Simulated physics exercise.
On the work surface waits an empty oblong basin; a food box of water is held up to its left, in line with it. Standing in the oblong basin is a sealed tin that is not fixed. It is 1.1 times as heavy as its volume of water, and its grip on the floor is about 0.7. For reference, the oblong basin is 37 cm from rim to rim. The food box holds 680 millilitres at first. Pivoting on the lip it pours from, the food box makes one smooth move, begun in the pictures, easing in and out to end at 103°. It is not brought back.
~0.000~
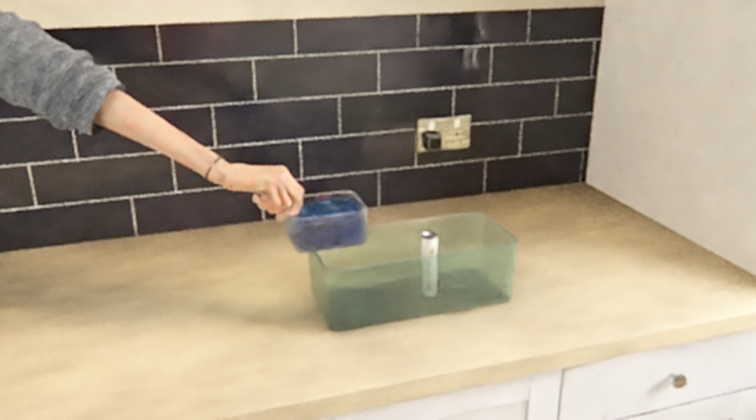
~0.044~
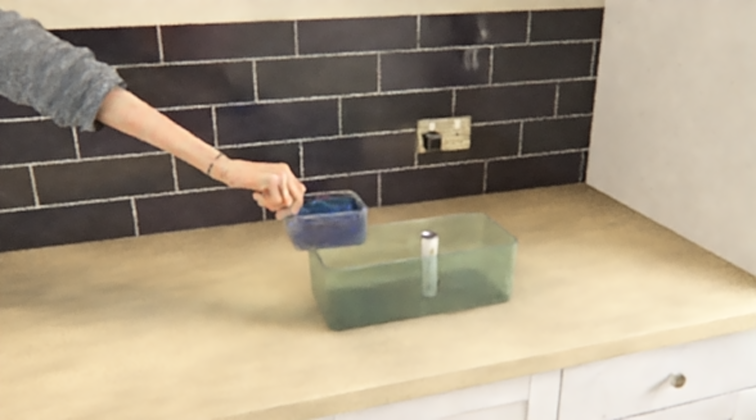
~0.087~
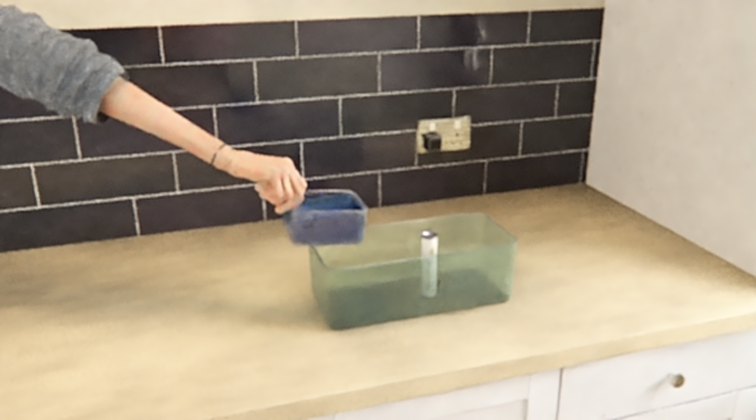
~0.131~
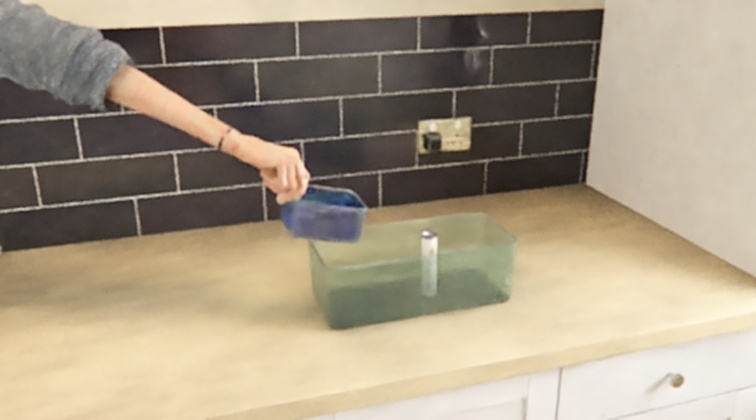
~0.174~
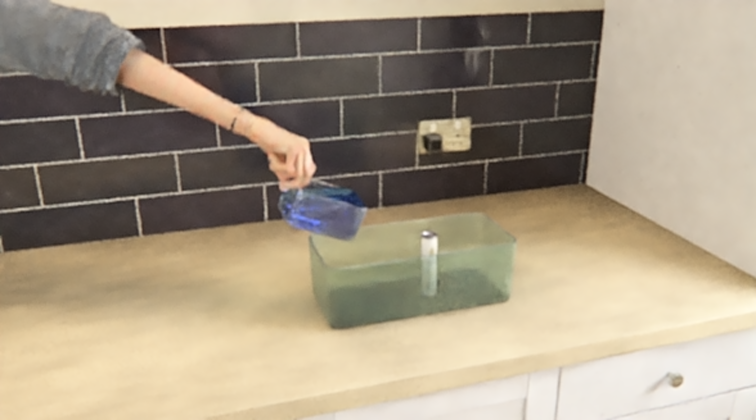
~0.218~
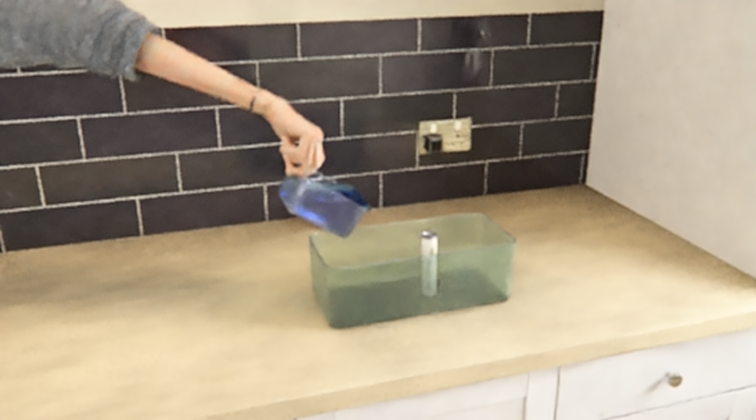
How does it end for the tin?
It is going to fail.
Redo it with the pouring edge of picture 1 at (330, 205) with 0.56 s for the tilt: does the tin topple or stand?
Result: Tin upright.
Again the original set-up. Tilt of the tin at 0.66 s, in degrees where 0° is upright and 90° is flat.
Looks like some 10 degrees from vertical upright.
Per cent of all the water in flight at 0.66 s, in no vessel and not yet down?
Some 8 % is up in the air.
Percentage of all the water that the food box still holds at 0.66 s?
Around 2 in a hundred.
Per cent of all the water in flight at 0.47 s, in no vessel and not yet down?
50 per cent.
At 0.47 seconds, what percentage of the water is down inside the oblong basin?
I'd put it near 20 percent.
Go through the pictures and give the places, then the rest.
It leans 0°; its right rim is at (360, 201); the water meets the walls at (289, 214) and (358, 205); the oblong basin's rim runs from (316, 253) to (501, 227); the tin's top is at (430, 238), in the first picture.
It leans 2°; its right rim is at (360, 201); the water meets the walls at (289, 213) and (358, 205), in the second picture.
It leans 6°; its right rim is at (360, 201); the water meets the walls at (289, 211) and (358, 202), in the third picture.
It leans 13°; its right rim is at (360, 202); the water meets the walls at (287, 206) and (359, 198), in the fourth picture.
It leans 23°; its right rim is at (360, 202); the water meets the walls at (287, 199) and (360, 197); 2 per cent is over the edge, in the fifth picture.
It leans 34°; its right rim is at (360, 202); the water meets the walls at (287, 189) and (357, 195); 5 per cent is over the edge, in the sixth picture.
By 0.47 s the tilt is 97° and 30 per cent is still to pour; the tin stands where it began.
By 0.66 s the tilt is 103° and 2 per cent is still to pour; the tin leans 8°.
By 0.85 s the tilt is 103° and 0 per cent is still to pour; the tin leans 39°.
By 1.06 s the tilt is 103° and 0 per cent is still to pour; the tin lies on its side.
At rest the tin lies on its side.
